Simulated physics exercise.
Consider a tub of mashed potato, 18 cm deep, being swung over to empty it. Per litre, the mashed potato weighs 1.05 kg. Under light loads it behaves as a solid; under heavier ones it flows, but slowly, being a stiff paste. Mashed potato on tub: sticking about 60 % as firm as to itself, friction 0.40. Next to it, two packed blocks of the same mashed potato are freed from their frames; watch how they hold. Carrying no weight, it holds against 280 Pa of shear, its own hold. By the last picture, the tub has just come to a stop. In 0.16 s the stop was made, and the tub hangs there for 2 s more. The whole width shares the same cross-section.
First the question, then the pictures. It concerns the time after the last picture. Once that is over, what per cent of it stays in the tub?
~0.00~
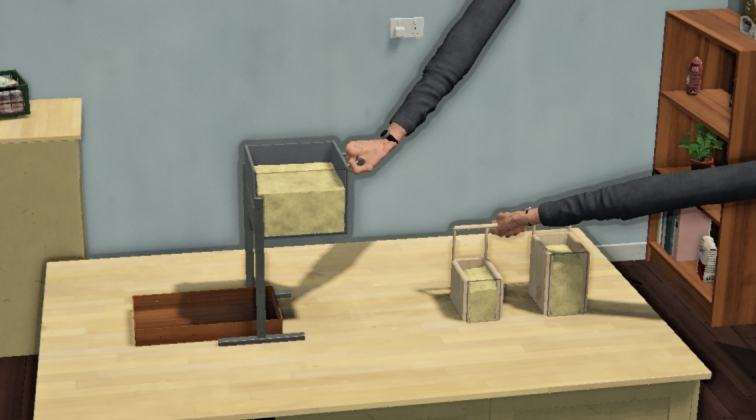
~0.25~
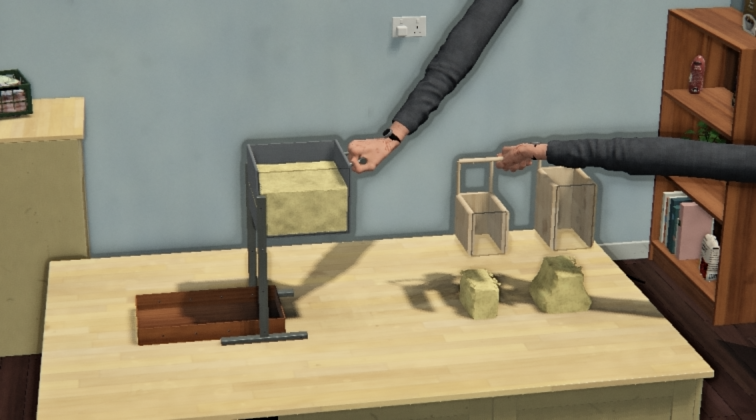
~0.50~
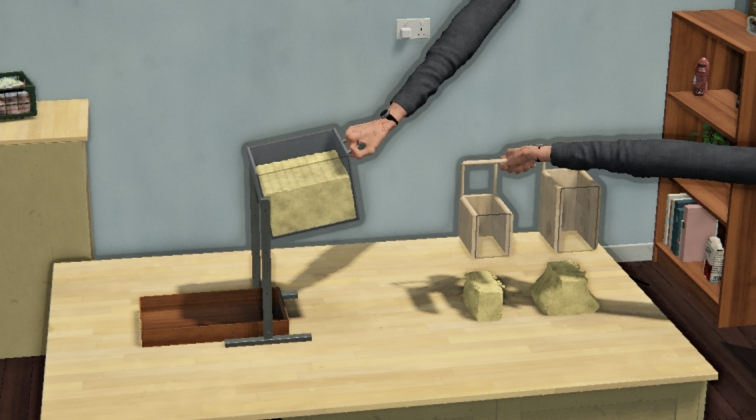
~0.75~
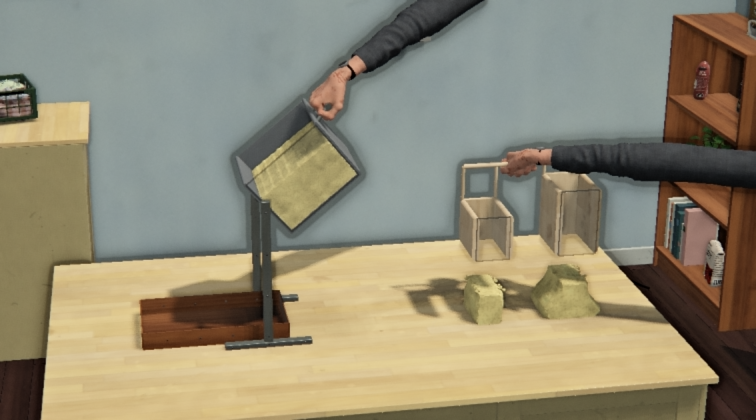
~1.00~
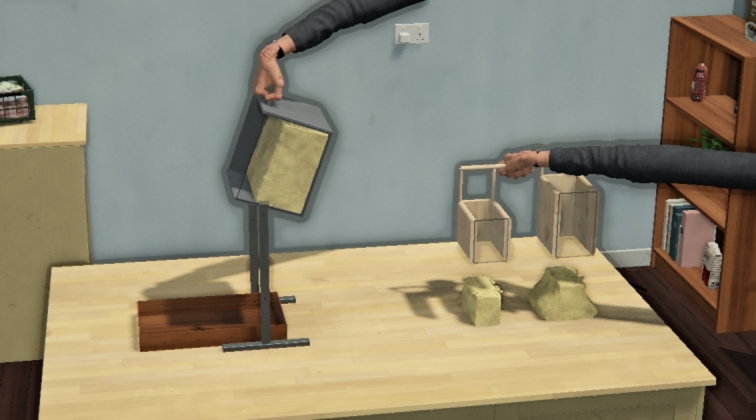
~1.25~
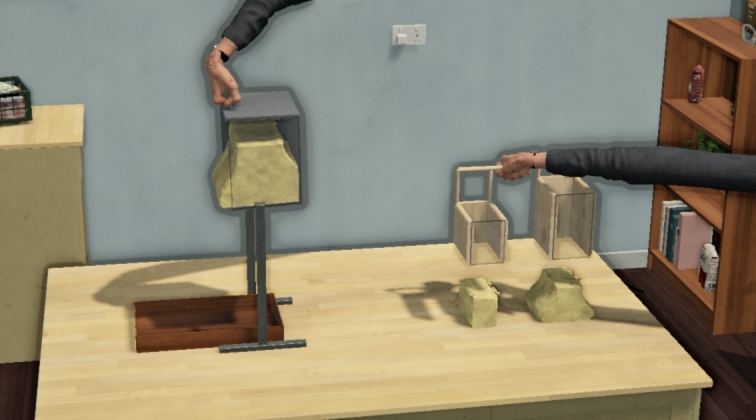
Some 42 per cent stays in the tub.
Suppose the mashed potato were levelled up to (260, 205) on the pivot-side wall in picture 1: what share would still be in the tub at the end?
70 %.
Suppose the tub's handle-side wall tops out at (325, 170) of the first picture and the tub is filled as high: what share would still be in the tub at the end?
I'd put it at close to 55 per cent.
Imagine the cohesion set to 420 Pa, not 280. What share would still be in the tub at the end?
About 50 per cent.
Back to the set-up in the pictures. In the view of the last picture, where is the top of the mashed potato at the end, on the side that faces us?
On the near face, the top ends up close to (270, 178).
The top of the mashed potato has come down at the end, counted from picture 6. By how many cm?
About 9 cm.
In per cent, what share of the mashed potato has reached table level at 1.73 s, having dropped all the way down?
I'd say close to 45 per cent of it.
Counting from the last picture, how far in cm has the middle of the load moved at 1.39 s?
Some 6 cm.
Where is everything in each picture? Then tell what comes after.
In the first frame, handle-side rim at (346, 168), tilt 0 degrees; crest of the mashed potato at (333, 189); block heights 10 cm, 16 cm (left to right).
In the second frame, handle-side rim at (348, 167), tilt 0 degrees; crest of the mashed potato at (336, 188); block heights 10.0 cm, 12 cm (left to right).
In the third frame, handle-side rim at (346, 155), tilt 10 degrees; crest of the mashed potato at (344, 177); block heights 9.9 cm, 11 cm (left to right).
In the fourth frame, handle-side rim at (314, 125), tilt 40 degrees; crest of the mashed potato at (325, 144); block heights 9.9 cm, 11 cm (left to right).
In the fifth frame, handle-side rim at (264, 114), tilt 71 degrees; crest of the mashed potato at (288, 126); block heights 9.9 cm, 11 cm (left to right).
In the sixth frame, handle-side rim at (227, 122), tilt 91 degrees; crest of the mashed potato at (278, 143); block heights 9.9 cm, 11 cm (left to right).
After 1.39 s, the tub is at 91 degrees and holds 70 %.
After 1.56 s, the tub is at 91 degrees and holds 47 %.
After 1.73 s, the tub is at 91 degrees and holds 42 %.
After 1.90 s, the tub is at 91 degrees and holds 42 %.
After 3.25 s, the tub is at 91 degrees and holds 42 %.
